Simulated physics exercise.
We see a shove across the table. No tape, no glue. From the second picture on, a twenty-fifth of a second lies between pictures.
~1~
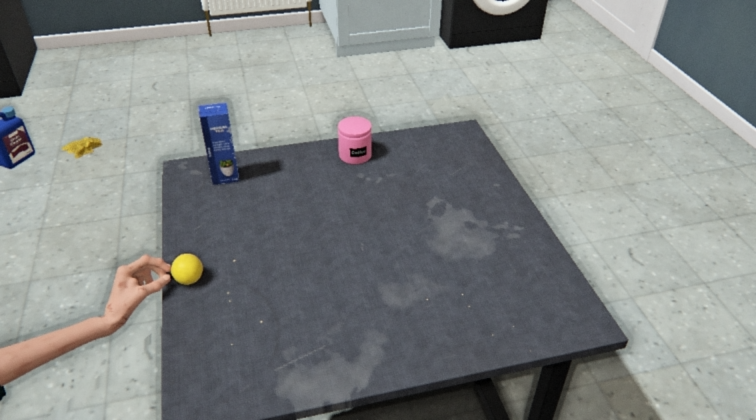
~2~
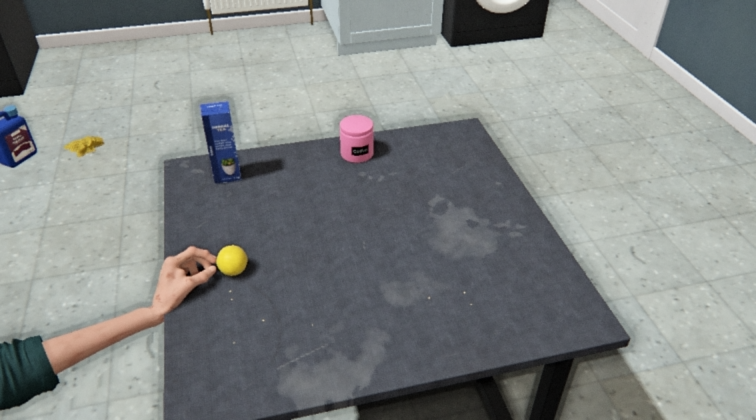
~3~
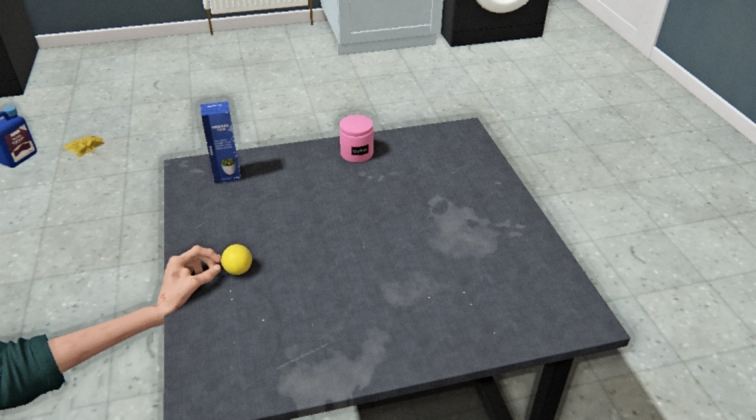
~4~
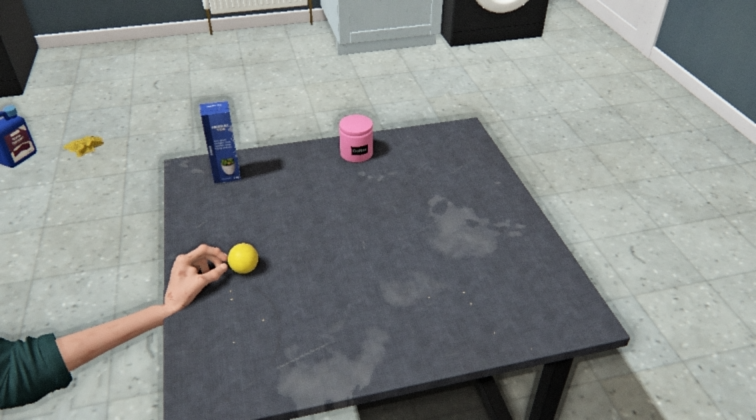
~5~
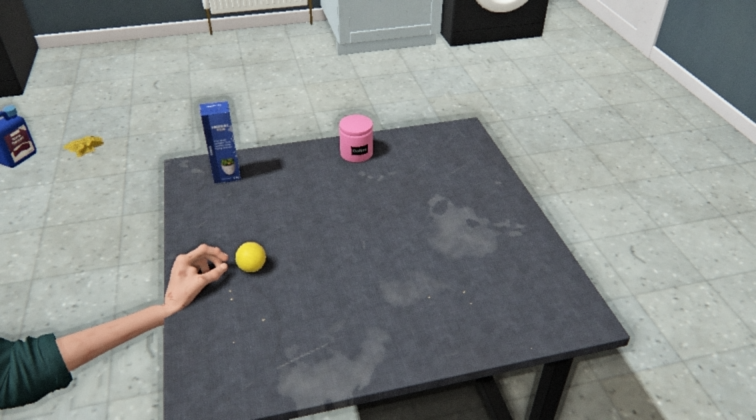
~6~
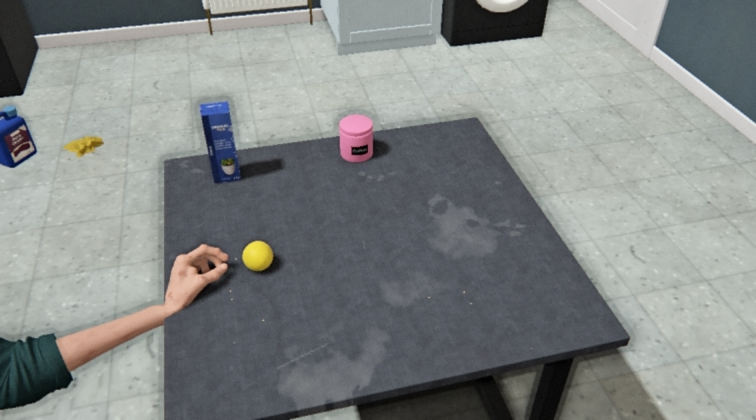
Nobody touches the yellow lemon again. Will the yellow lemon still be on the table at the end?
The yellow lemon remains on top.
Then, 0.10 s later than the last frame, yellow lemon moved about its own width near (274, 254).
Then, 0.30 s later than the last frame, yellow lemon moved well along near (301, 249).
Then, 0.40 s later than the last frame, yellow lemon moved well along near (312, 247).
Then, 0.70 s later than the last frame, yellow lemon moved well along near (332, 244).
When it is over, moved from the start, yellow lemon. End places, in pixels of the last picture, yellow lemon near (337, 243).
